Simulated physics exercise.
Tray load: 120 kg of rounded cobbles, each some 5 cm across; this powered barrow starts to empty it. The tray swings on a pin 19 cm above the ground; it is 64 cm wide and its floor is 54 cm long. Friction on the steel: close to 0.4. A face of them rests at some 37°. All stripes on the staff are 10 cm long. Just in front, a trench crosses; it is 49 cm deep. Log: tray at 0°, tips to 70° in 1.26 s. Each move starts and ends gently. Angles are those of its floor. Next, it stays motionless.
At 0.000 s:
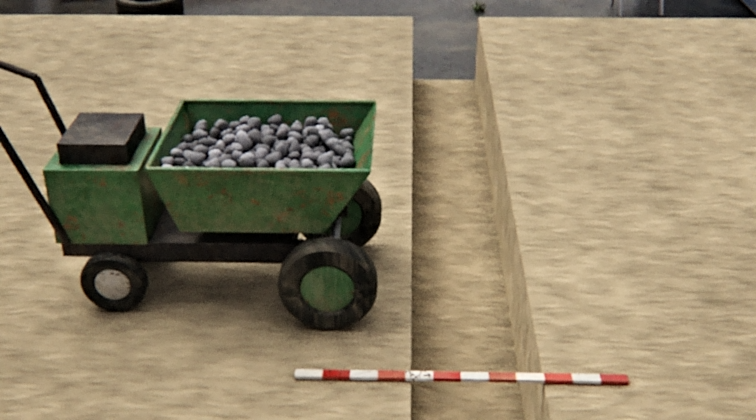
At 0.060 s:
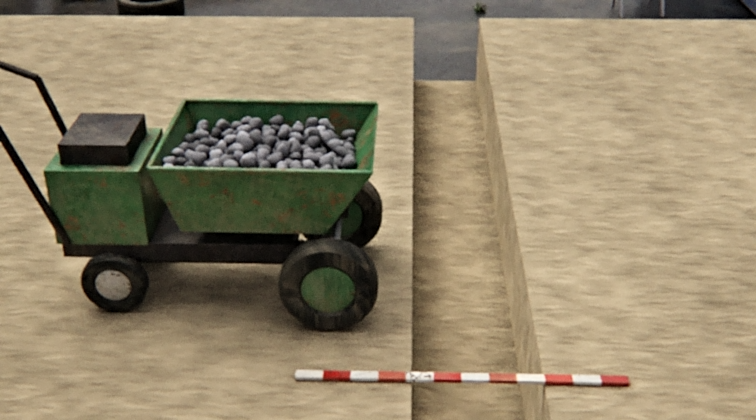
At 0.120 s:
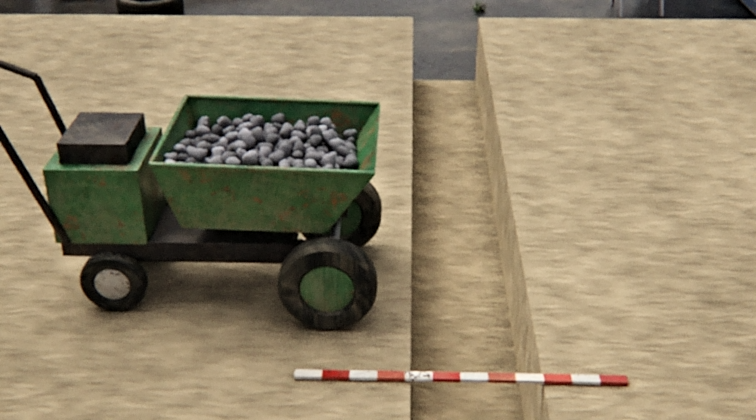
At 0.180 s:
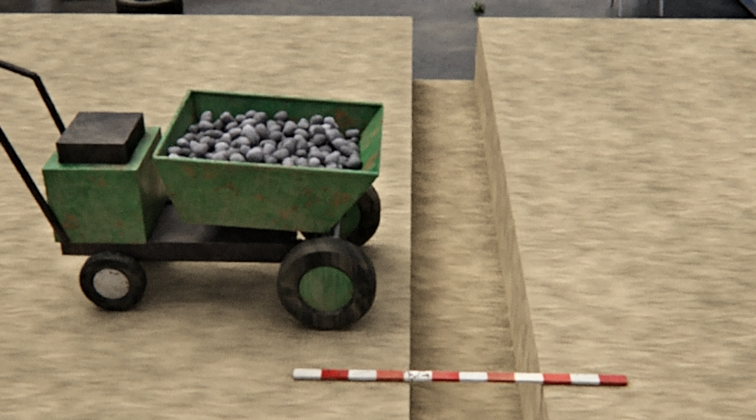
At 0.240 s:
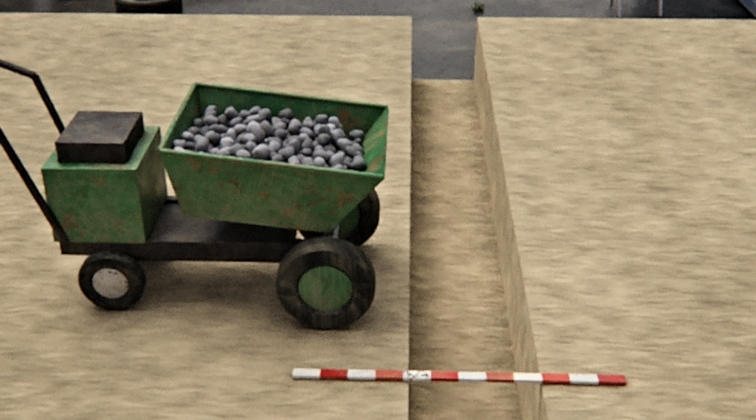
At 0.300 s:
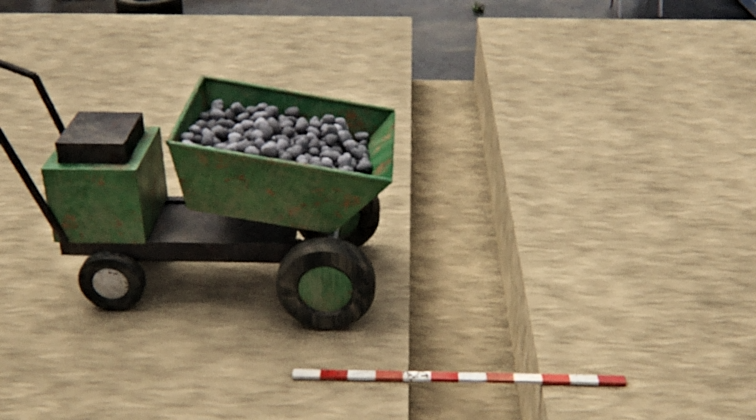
The green tray of grey stones slowly tilts toward the trench, its left end rising.
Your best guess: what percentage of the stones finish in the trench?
My guess is about 84 per cent.
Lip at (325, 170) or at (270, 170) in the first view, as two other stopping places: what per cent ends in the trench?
That gives roughly 100 per cent and roughly 75 per cent.
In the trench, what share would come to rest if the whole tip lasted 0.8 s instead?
That would give about 75 percent.
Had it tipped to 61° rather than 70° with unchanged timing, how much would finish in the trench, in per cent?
It would come to about 50 percent.
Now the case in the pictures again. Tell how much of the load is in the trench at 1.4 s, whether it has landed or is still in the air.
By that point it's something like 25 in a hundred.
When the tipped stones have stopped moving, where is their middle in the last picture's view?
Look at roughly (484, 366).
After 0.9 s the floor is at 59°; 100 % in the tray; the foremost stones are at (452, 218).
After 1.4 s the floor is at 70°; 71 % in the tray, 26 % in the trench, 3 % past the trench; the foremost stones are at (552, 273).
After 1.7 s the floor is at 70°; 39 % in the tray, 48 % in the trench, 12 % past the trench; the foremost stones are at (625, 265).
After 3.7 s the floor is at 70°; 4 % in the tray, 84 % in the trench, 13 % past the trench; the foremost stones are at (684, 260).
